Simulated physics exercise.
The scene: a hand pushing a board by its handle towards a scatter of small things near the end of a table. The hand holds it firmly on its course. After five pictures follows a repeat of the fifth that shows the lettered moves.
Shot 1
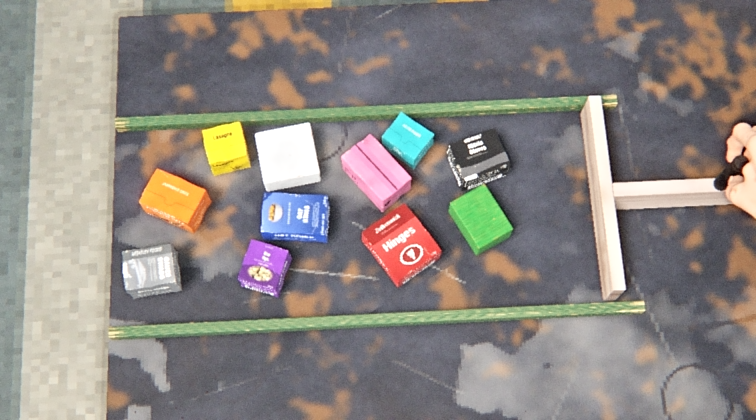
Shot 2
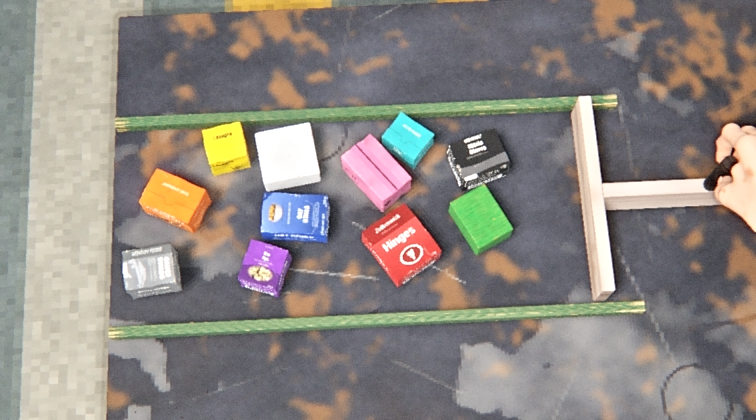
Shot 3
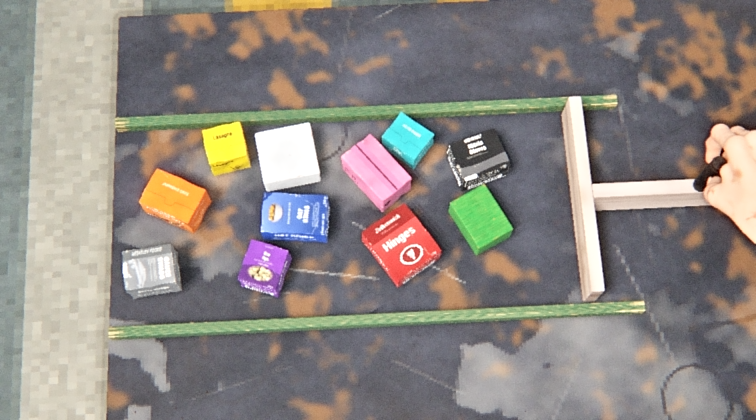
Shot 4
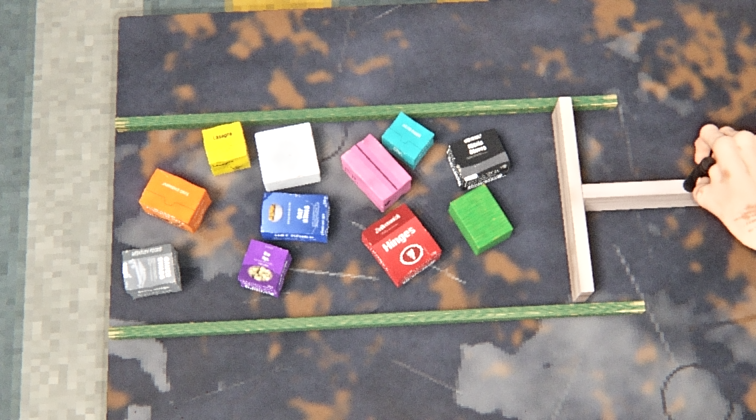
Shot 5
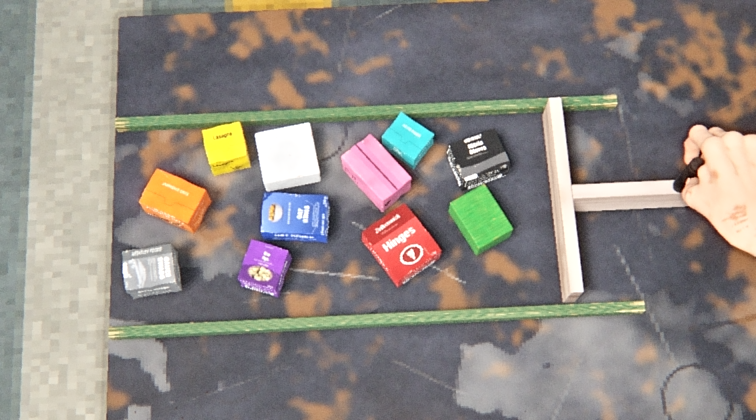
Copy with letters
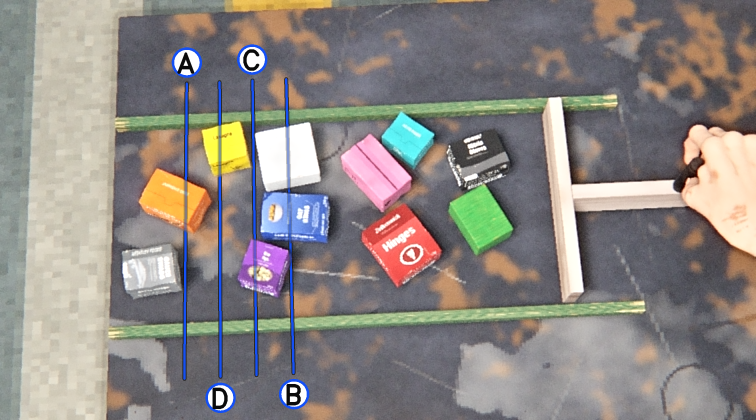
A wooden board, pushed by a hand gripping its handle, slid slowly left a short way between two green rods, drawing closer to the scattered colourful boxes and packets, which all stayed still.
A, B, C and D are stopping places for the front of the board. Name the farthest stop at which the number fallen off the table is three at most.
The farthest such stop is C.
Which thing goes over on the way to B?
The yellow packet goes over.
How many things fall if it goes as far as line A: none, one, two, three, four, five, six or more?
In all, six or more.
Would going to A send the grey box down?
Yes.
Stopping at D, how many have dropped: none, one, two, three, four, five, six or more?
In all, four.
On the marked copy, A at (186, 224); B at (290, 219); C at (254, 221); D at (220, 223).
Following C. Soon after the start, board (455, 197); turquoise box (369, 138); black box (417, 161).
Later, board (343, 202); yellow packet (151, 148); orange packet (166, 200).
In the end, board (256, 207); yellow packet over the edge; orange packet over the edge; two fallen.
As for the rest, A drops seven; B is within the limit but short; D drops four.
